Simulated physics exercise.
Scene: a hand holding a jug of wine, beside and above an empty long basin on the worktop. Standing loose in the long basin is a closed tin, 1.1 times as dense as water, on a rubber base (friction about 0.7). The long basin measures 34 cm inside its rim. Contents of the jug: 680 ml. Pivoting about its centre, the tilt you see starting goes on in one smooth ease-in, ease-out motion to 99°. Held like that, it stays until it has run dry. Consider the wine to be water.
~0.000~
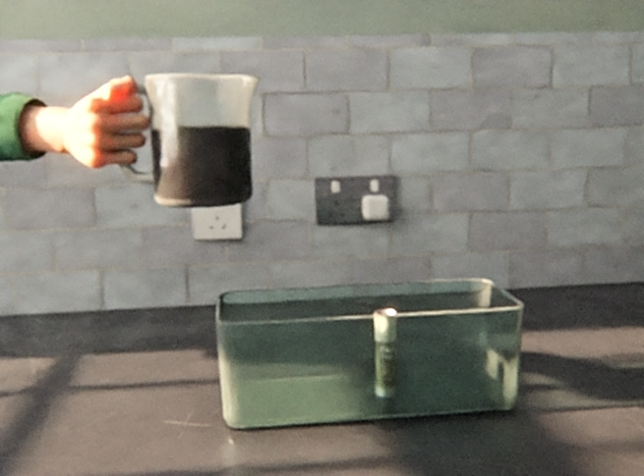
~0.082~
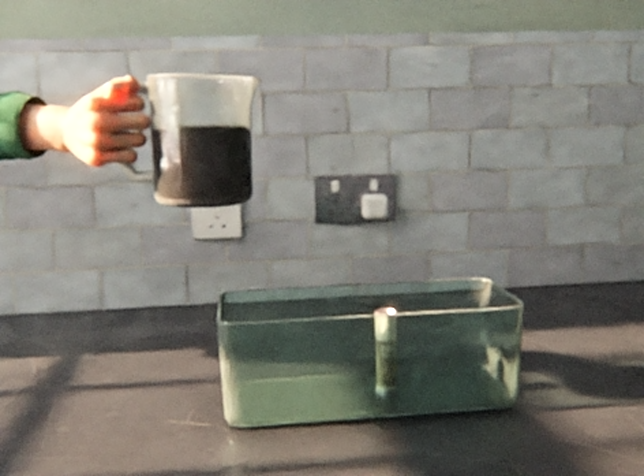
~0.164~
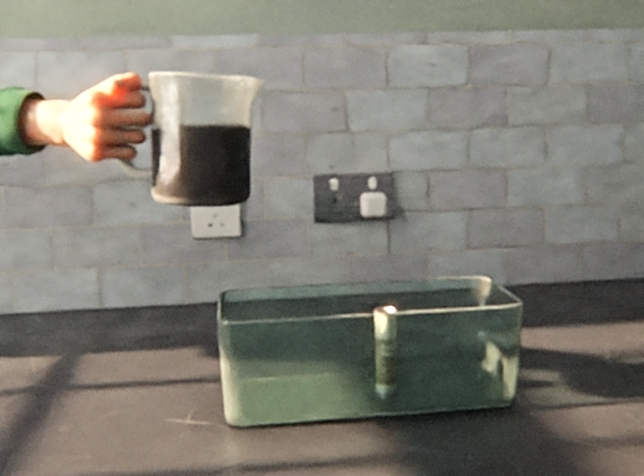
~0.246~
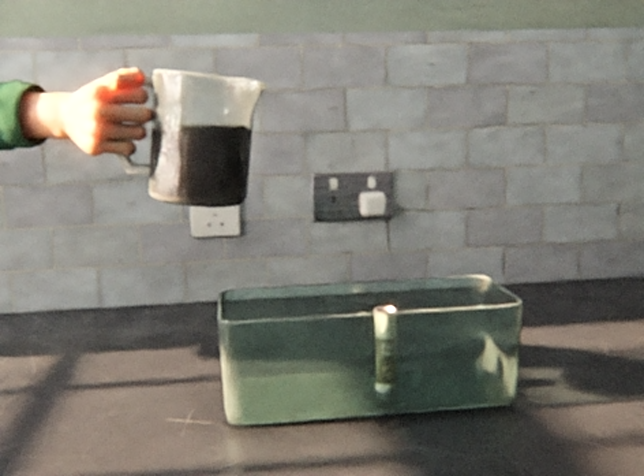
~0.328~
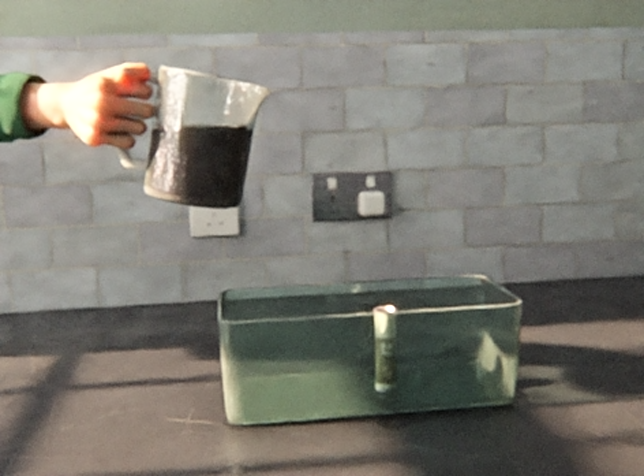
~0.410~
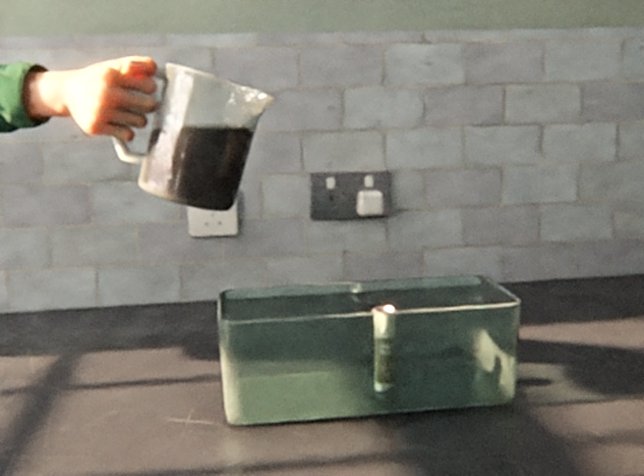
A hand holding a glass jug of dark liquid kept it nearly still above a long clear basin with a small upright container inside, then gradually tilted it to the right.
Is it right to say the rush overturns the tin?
Overturned.
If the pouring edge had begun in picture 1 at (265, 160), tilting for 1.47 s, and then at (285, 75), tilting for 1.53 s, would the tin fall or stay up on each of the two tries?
Try 1: Still standing; try 2: Tipped over.
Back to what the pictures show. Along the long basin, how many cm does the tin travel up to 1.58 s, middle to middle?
Roughly 7 cm.
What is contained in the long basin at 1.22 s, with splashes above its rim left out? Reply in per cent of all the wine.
About 28 %.
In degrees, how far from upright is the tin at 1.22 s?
Some 0°.
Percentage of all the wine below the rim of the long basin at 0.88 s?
About 0 per cent.
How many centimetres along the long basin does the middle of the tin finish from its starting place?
All told, the tin's centre has moved close to 8.0 cm.
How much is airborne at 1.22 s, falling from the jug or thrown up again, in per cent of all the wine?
Close to 26 %.
Then, 0.88 s in, the tilt is 64° and 95 per cent is still to pour; the tin stands where it began.
Then, 1.22 s in, the tilt is 92° and 47 per cent is still to pour; the tin stands where it began.
Then, 1.58 s in, the tilt is 99° and 10 per cent is still to pour; the tin lies on its side.
Then, 1.97 s in, the tilt is 99° and 1 per cent is still to pour; the tin lies on its side.
Finally, the tin lies on its side.
